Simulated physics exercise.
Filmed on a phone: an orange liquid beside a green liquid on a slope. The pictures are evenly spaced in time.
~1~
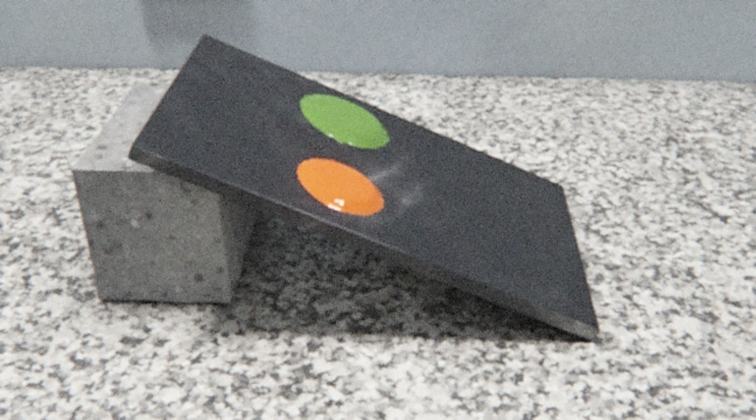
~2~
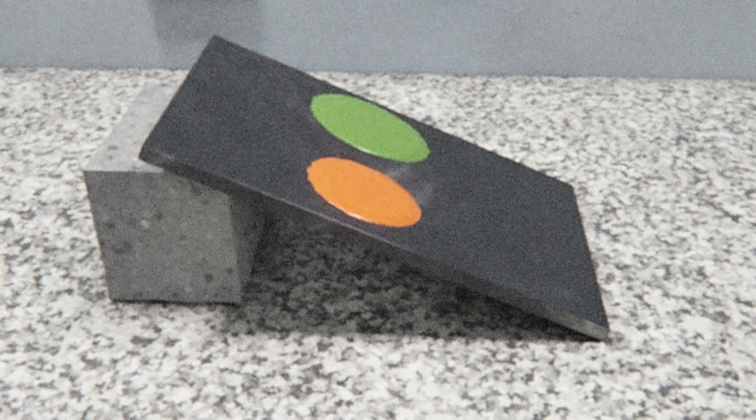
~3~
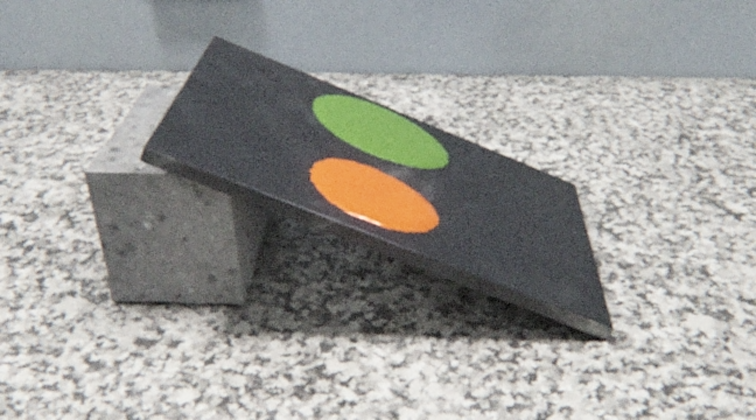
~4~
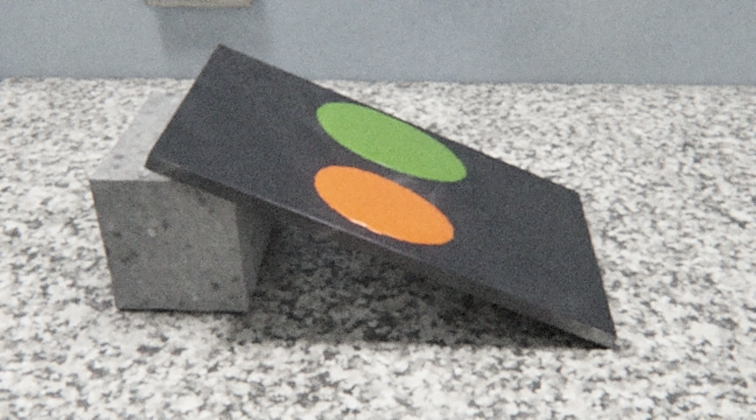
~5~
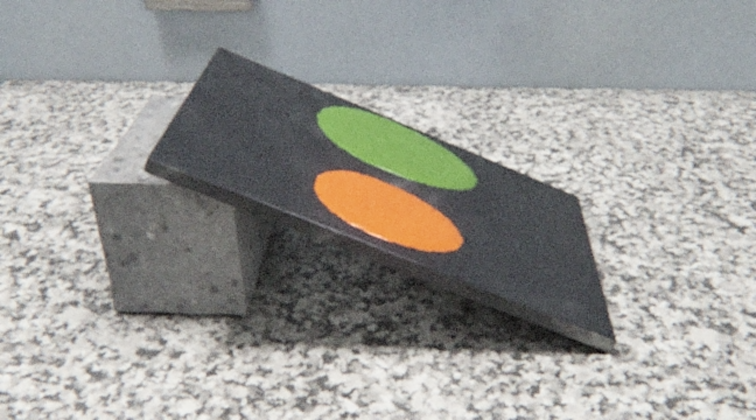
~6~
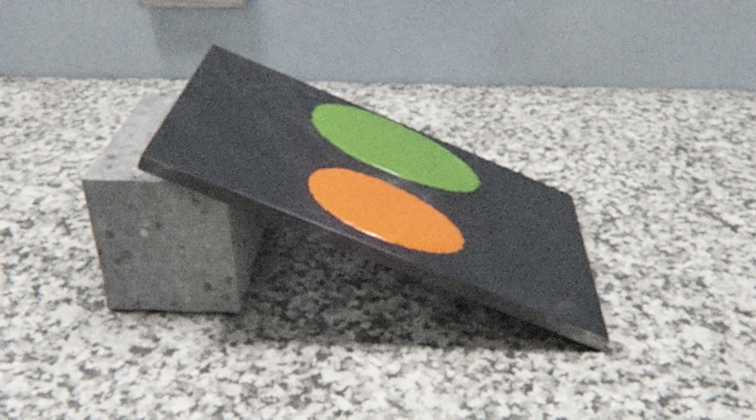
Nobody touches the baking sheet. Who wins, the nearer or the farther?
It is the farther one.
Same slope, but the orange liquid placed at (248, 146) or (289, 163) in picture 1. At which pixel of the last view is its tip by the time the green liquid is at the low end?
First near (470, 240), then near (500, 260).
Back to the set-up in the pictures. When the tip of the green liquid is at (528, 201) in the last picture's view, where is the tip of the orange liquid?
Roughly at (505, 256).
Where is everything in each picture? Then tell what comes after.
In the first frame, tip of the orange liquid half way down; tip of the green liquid (378, 132) half way down.
In the second frame, tip of the orange liquid (407, 206) half way down; tip of the green liquid half way down.
In the third frame, tip of the orange liquid half way down; tip of the green liquid (437, 152) half way down.
In the fourth frame, tip of the orange liquid (440, 225) half way down; tip of the green liquid three quarters of the way down.
In the fifth frame, tip of the orange liquid three quarters of the way down; tip of the green liquid (464, 173) three quarters of the way down.
In the sixth frame, tip of the orange liquid (450, 233) three quarters of the way down; tip of the green liquid three quarters of the way down.
A moment on, the orange liquid is three quarters of the way down; the green liquid is close to the edge.
When it is over, the orange liquid is close to the edge; the green liquid is at the low edge.
